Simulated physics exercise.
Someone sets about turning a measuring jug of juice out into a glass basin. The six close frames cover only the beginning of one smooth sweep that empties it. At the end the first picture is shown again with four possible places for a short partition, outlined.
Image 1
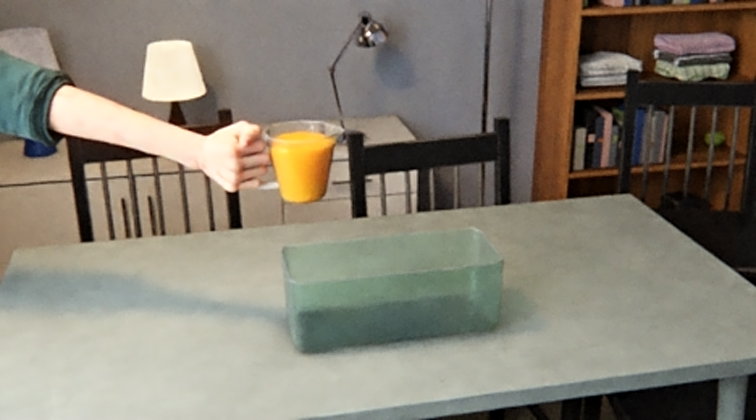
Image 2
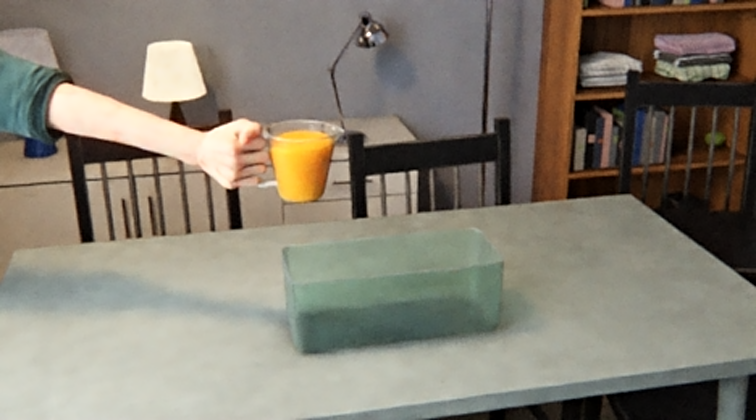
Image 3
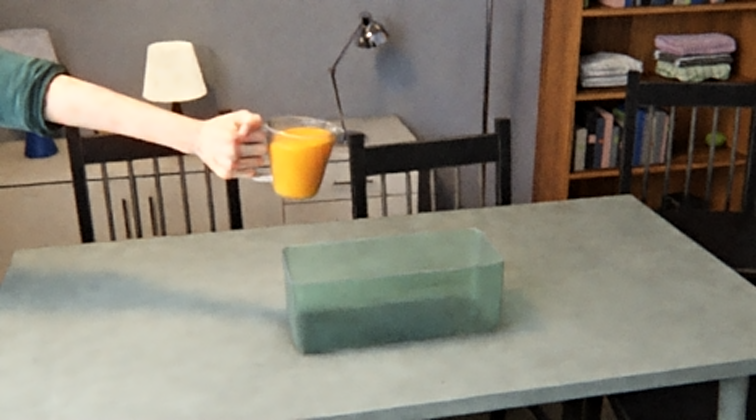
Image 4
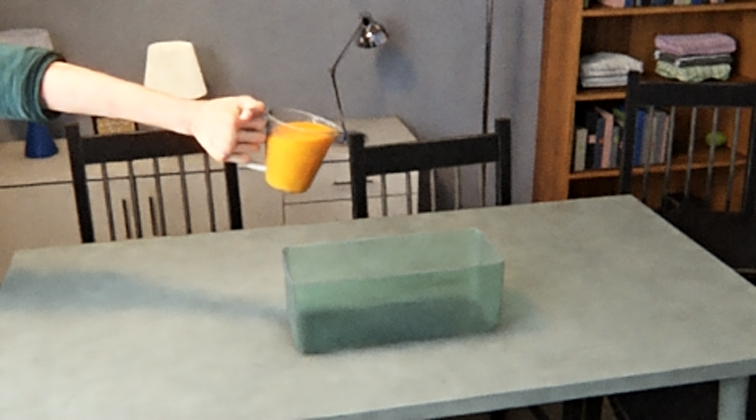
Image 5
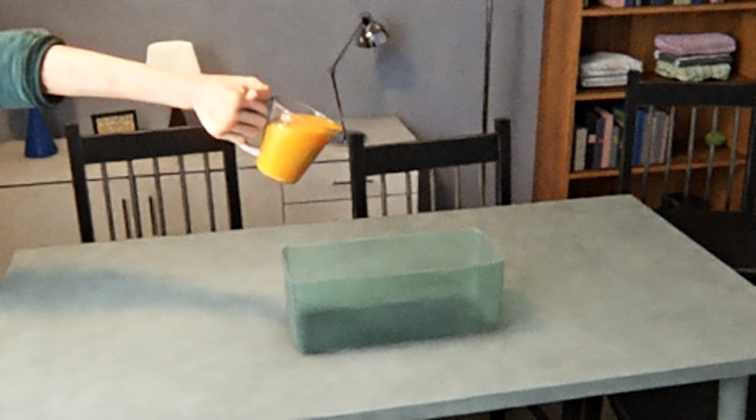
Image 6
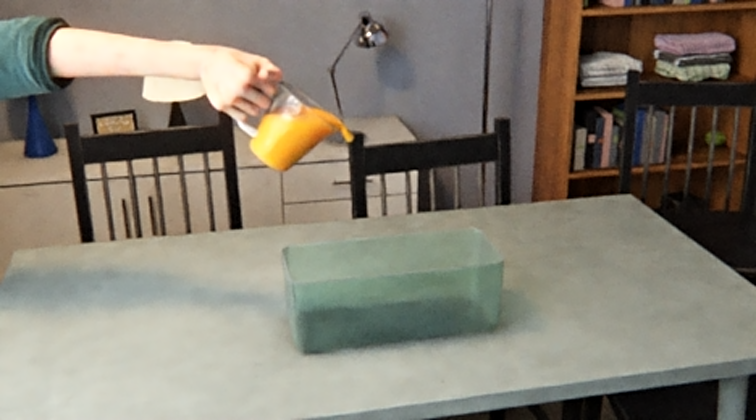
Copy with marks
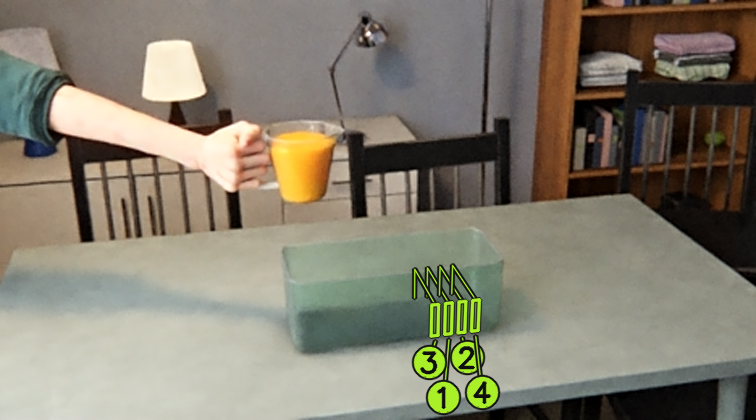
A hand tilts a jug of orange juice rightward above a glass basin until juice crosses the lip.
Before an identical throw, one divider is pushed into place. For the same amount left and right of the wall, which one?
3.
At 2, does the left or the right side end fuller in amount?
The left side.
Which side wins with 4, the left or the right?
The left one.
On the marked copy, 1 at (448, 339); 2 at (462, 337); 3 at (435, 340); 4 at (475, 336).
Choosing 1, about 90 % ends left of the wall and 4 % right of it; 6 % is lost outside.
Choosing 2, about 89 % ends left of the wall and 4 % right of it; 7 % is lost outside.
Choosing 3, about 55 % ends left of the wall and 41 % right of it; 3 % is lost outside.
Choosing 4, about 90 % ends left of the wall and 5 % right of it; 4 % is lost outside.
